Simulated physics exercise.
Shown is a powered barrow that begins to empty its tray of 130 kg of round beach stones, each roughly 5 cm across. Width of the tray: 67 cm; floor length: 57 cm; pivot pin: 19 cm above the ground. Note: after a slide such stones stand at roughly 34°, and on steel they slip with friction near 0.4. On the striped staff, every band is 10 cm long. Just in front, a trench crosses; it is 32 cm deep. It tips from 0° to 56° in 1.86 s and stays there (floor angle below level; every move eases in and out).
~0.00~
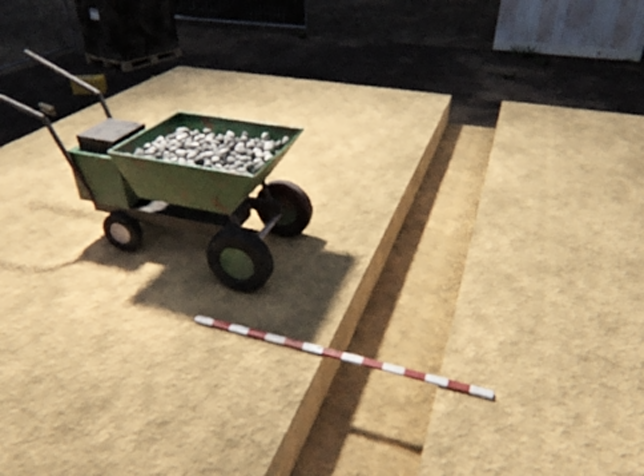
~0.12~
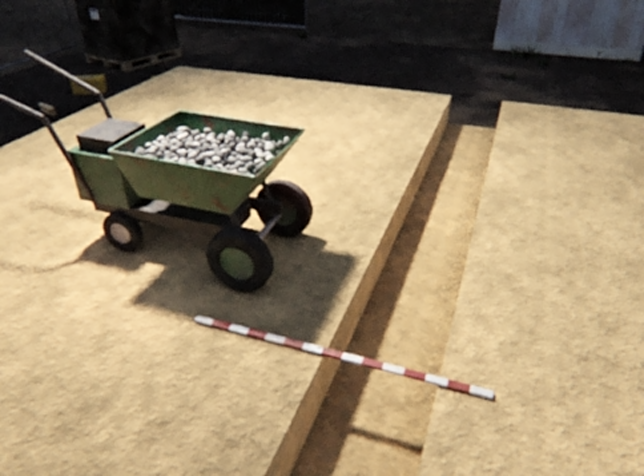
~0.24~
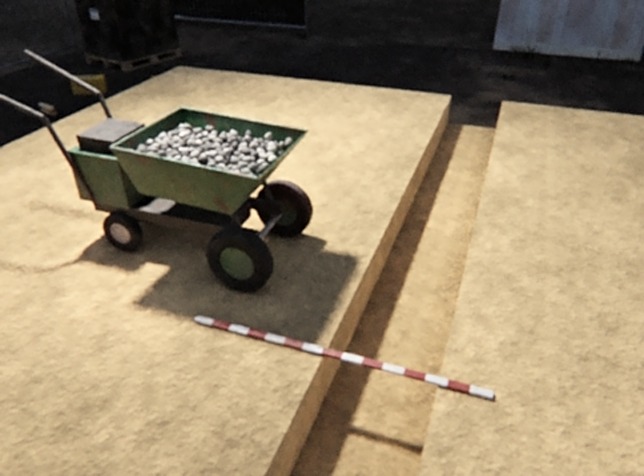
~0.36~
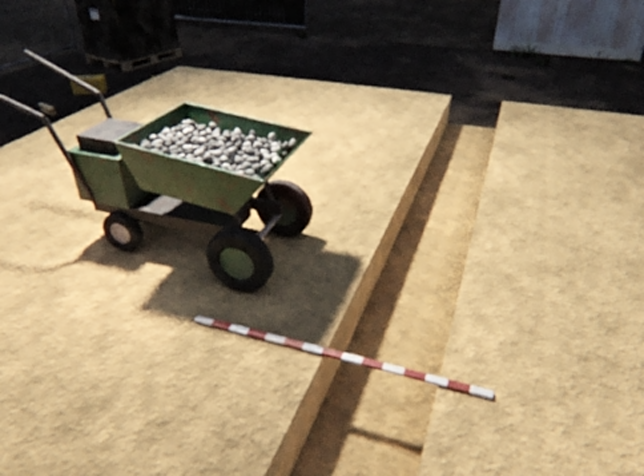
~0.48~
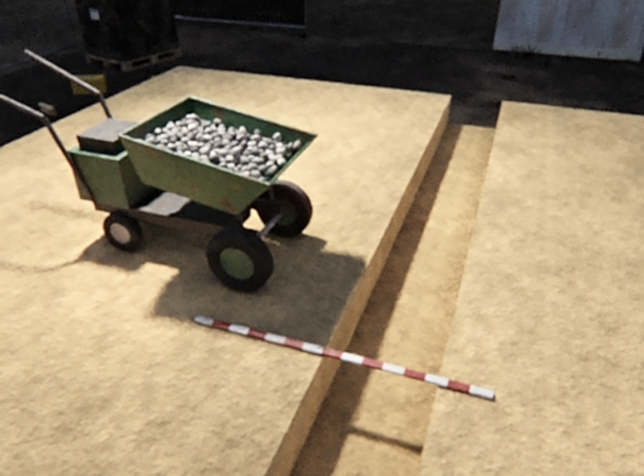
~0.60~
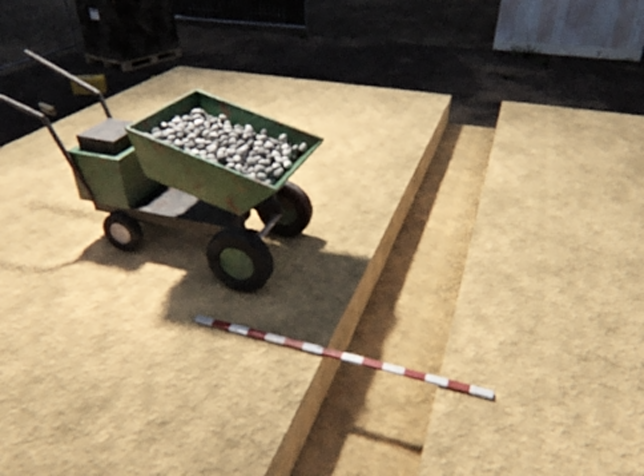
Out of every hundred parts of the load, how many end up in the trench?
Close to 63 in a hundred.
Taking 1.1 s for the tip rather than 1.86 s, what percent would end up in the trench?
Roughly 65 per cent would.
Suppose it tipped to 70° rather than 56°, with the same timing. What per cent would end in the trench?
Share in trench: Approx. 100%.
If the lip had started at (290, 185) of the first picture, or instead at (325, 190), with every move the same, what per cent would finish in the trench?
Around 65 and then 55 percent.
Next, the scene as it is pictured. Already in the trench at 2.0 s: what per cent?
Roughly 20% by that time.
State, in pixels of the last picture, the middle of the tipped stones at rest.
Around (394, 326).
After 1.4 s the floor is at 47°; 100 % in the tray; the foremost stones are at (321, 218).
After 2.0 s the floor is at 56°; 80 % in the tray, 3 % short of the trench, 18 % in the trench; the foremost stones are at (403, 329).
After 2.3 s the floor is at 56°; 58 % in the tray, 4 % short of the trench, 38 % in the trench; the foremost stones are at (444, 344).
After 4.3 s the floor is at 56°; 37 % in the tray, 1 % short of the trench, 63 % in the trench; the foremost stones are at (445, 343).
